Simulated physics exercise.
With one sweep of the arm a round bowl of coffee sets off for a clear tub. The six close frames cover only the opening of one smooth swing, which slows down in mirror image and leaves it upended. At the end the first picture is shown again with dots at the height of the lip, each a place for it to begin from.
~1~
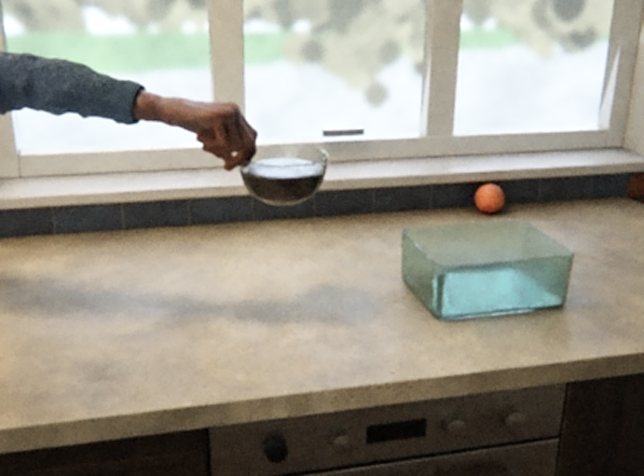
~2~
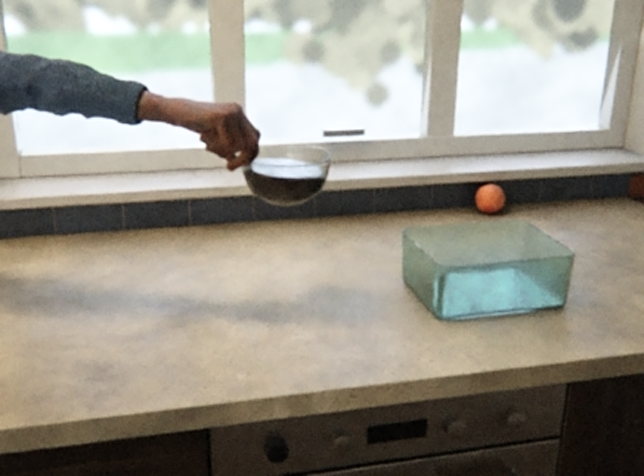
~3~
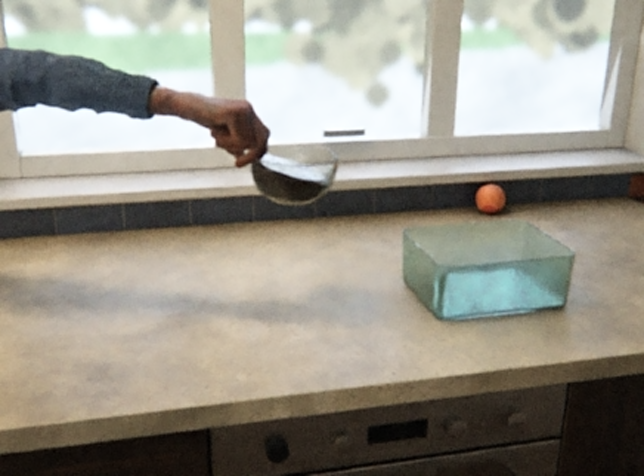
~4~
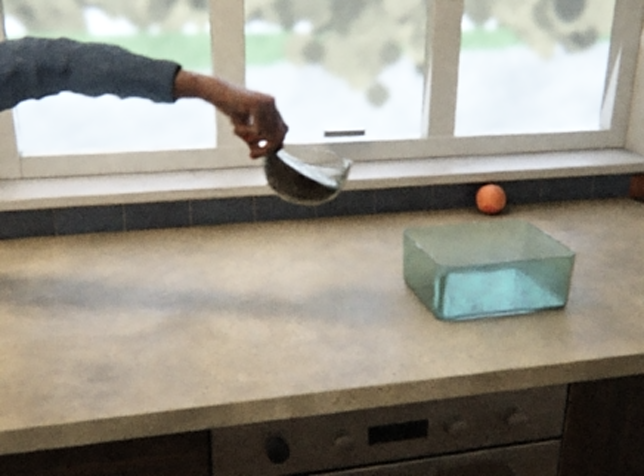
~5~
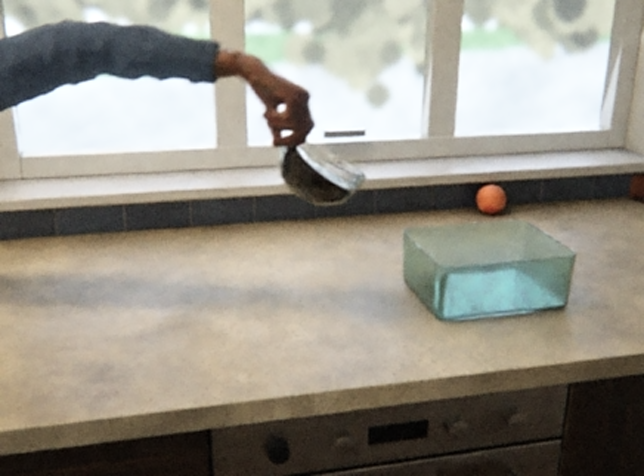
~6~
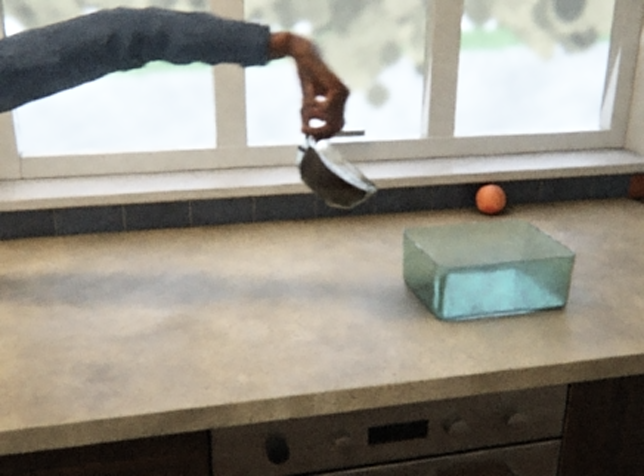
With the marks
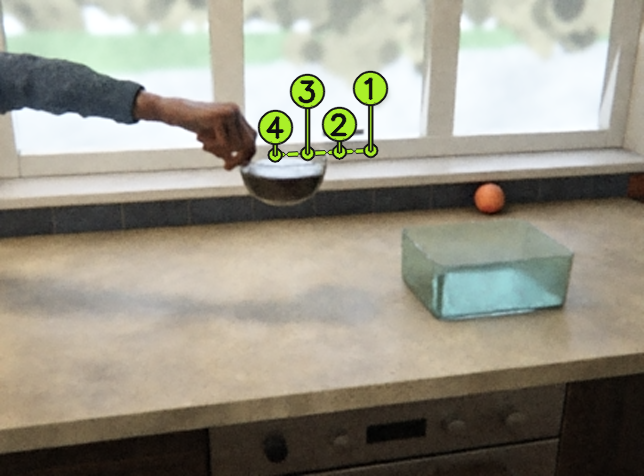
To begin with, a hand holds a round glass bowl of dark liquid level above a counter, left of a clear tub, with an orange ball near the window. The arm then sweeps rightward, and the bowl tilts gradually before leaning steeply toward the tub, nothing having left it.
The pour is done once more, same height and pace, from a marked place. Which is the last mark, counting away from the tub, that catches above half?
I would pick place 3.
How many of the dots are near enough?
Three of the four.
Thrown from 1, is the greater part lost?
No.
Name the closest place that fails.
That is place 4.
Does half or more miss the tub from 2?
No.
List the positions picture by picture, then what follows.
The first picture shows upright, lip at (325, 152); tub from (431, 318) to (563, 305); nothing has left yet.
The second picture shows upright, lip at (328, 152); nothing has left yet.
The third picture shows tipped about 3°, lip at (335, 154); nothing has left yet.
The fourth picture shows tipped about 12°, lip at (348, 161); nothing has left yet.
The fifth picture shows tipped about 26°, lip at (363, 171); nothing has left yet.
The sixth picture shows tipped about 43°, lip at (375, 184); nothing has left yet.
On the marked copy, 1 at (370, 150); 2 at (339, 152); 3 at (307, 153); 4 at (275, 155).
With 1, about 73 % lands in the tub, 8 % falls short and 19 % goes beside or beyond.
With 2, about 72 % lands in the tub, 4 % falls short and 24 % goes beside or beyond.
With 3, about 66 % lands in the tub, 20 % falls short and 14 % goes beside or beyond.
With 4, about 13 % lands in the tub, 82 % falls short and 5 % goes beside or beyond.
